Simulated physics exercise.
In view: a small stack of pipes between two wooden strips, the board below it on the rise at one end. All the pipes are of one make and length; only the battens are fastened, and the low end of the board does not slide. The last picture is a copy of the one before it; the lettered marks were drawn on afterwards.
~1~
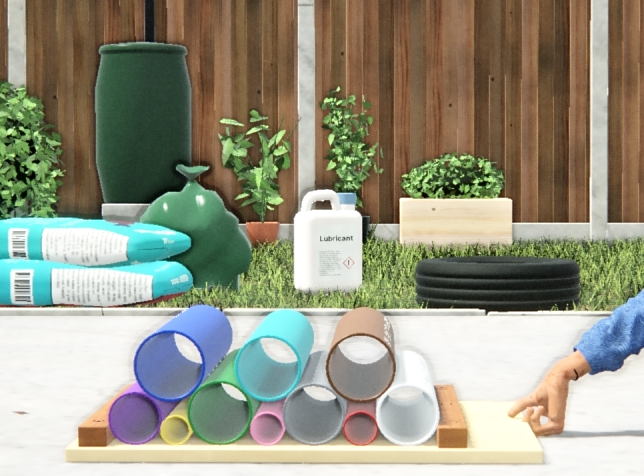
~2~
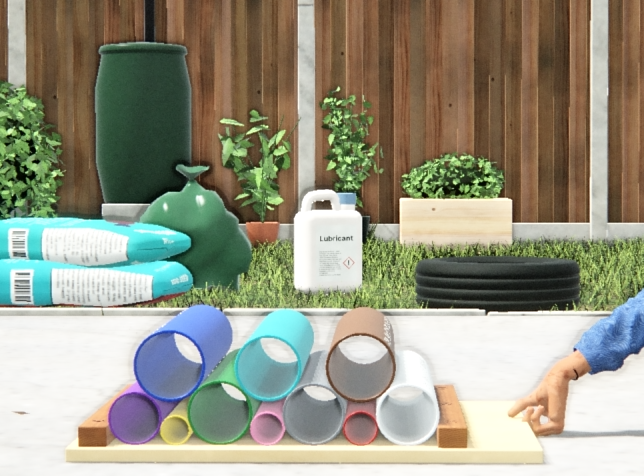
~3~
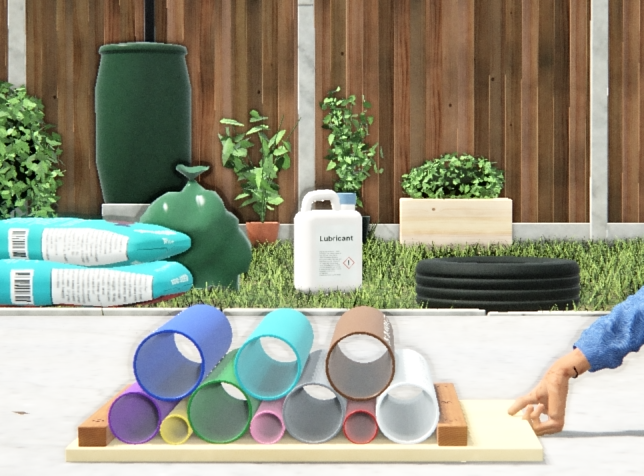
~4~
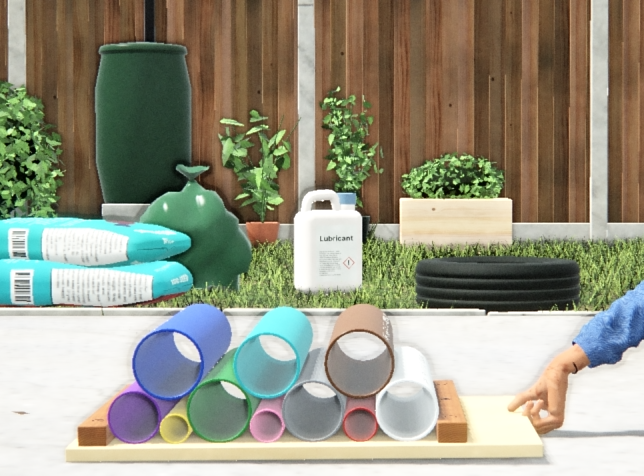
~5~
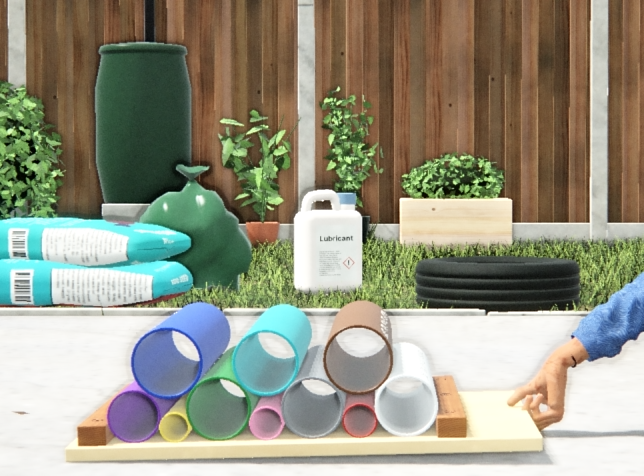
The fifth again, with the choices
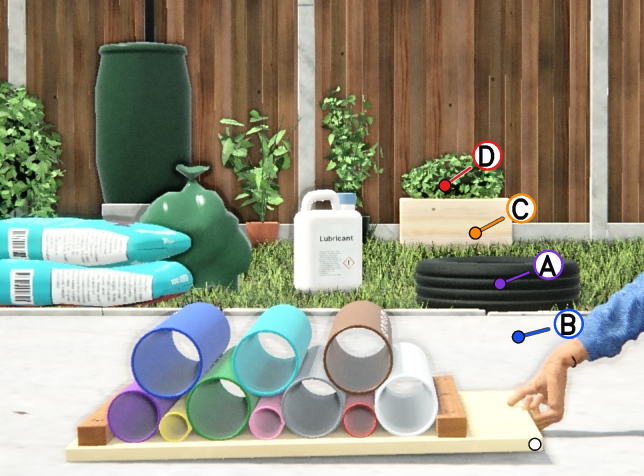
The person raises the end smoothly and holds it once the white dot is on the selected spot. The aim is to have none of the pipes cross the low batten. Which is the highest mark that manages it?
The answer is mark C.
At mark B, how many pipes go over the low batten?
At B the number is none.
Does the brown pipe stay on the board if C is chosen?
The brown pipe: Yes.
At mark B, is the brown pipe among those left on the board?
Yes, with B.
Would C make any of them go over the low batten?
No, at C.
On the copy, A at (500, 284); B at (519, 337); C at (475, 233); D at (445, 186); the white dot at (535, 444).
On C. First, board at 17°.
Then, board at 28°.
Finally, board at 28°, none over the low batten.
By contrast, A none over the low batten; B none over the low batten; D one over the low batten (blue).
